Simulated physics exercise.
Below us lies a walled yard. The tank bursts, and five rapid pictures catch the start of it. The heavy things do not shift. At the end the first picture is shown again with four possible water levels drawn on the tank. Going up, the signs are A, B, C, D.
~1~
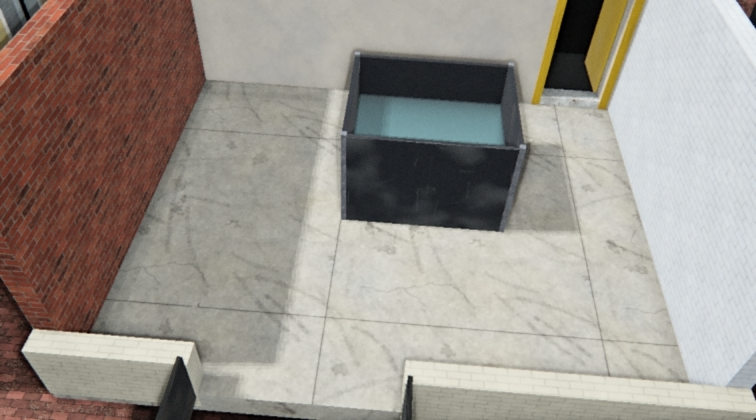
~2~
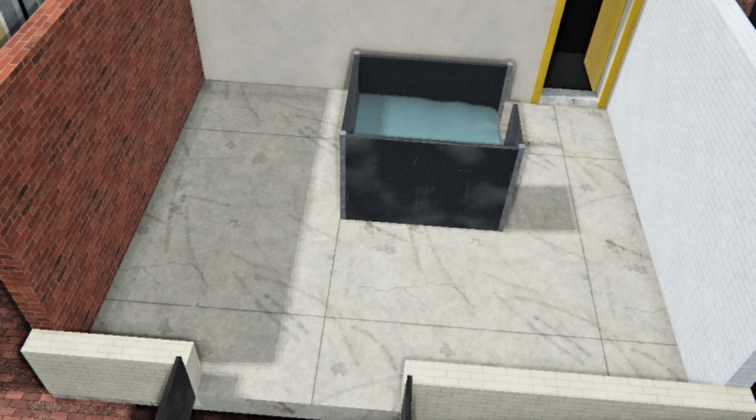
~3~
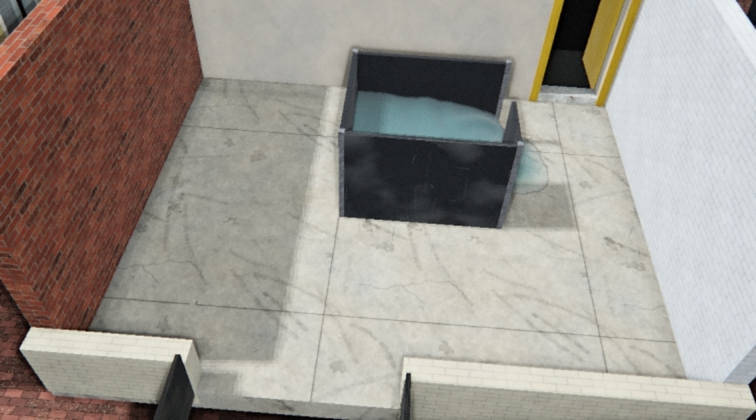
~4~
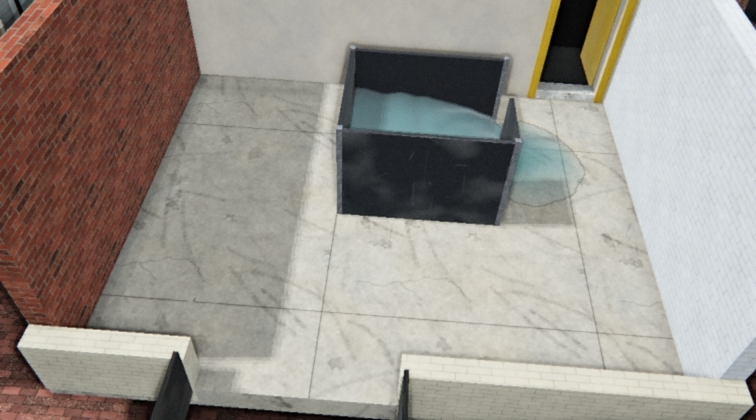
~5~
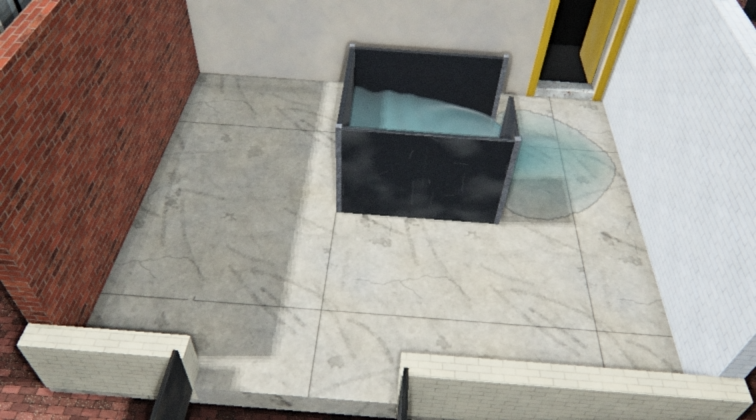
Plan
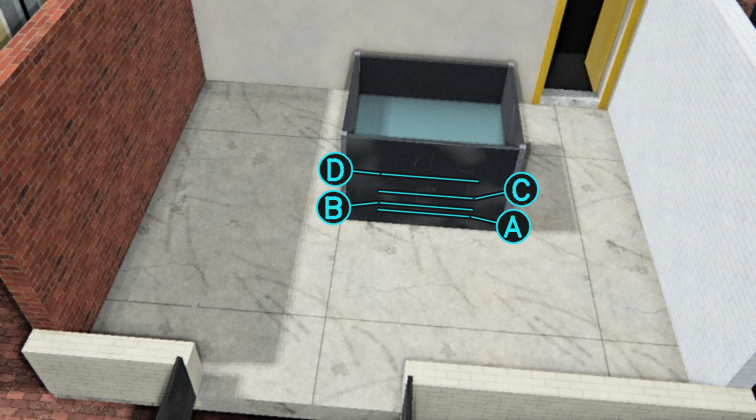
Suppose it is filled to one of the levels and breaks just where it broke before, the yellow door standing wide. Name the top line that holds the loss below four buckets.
B will do.
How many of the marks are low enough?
Two of them.
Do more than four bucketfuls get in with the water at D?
Yes, that goes wrong.
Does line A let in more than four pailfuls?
No, not at all.
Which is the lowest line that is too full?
C.
In cyan, A at (424, 213); B at (425, 206); C at (426, 195); D at (428, 177); from the bottom up A, B, C, D.
Choosing A, nothing gets over.
Choosing B, a bucket or two gets in.
Choosing C, about 10 bucketfuls get in.
Choosing D, dozens of bucketfuls pour in.
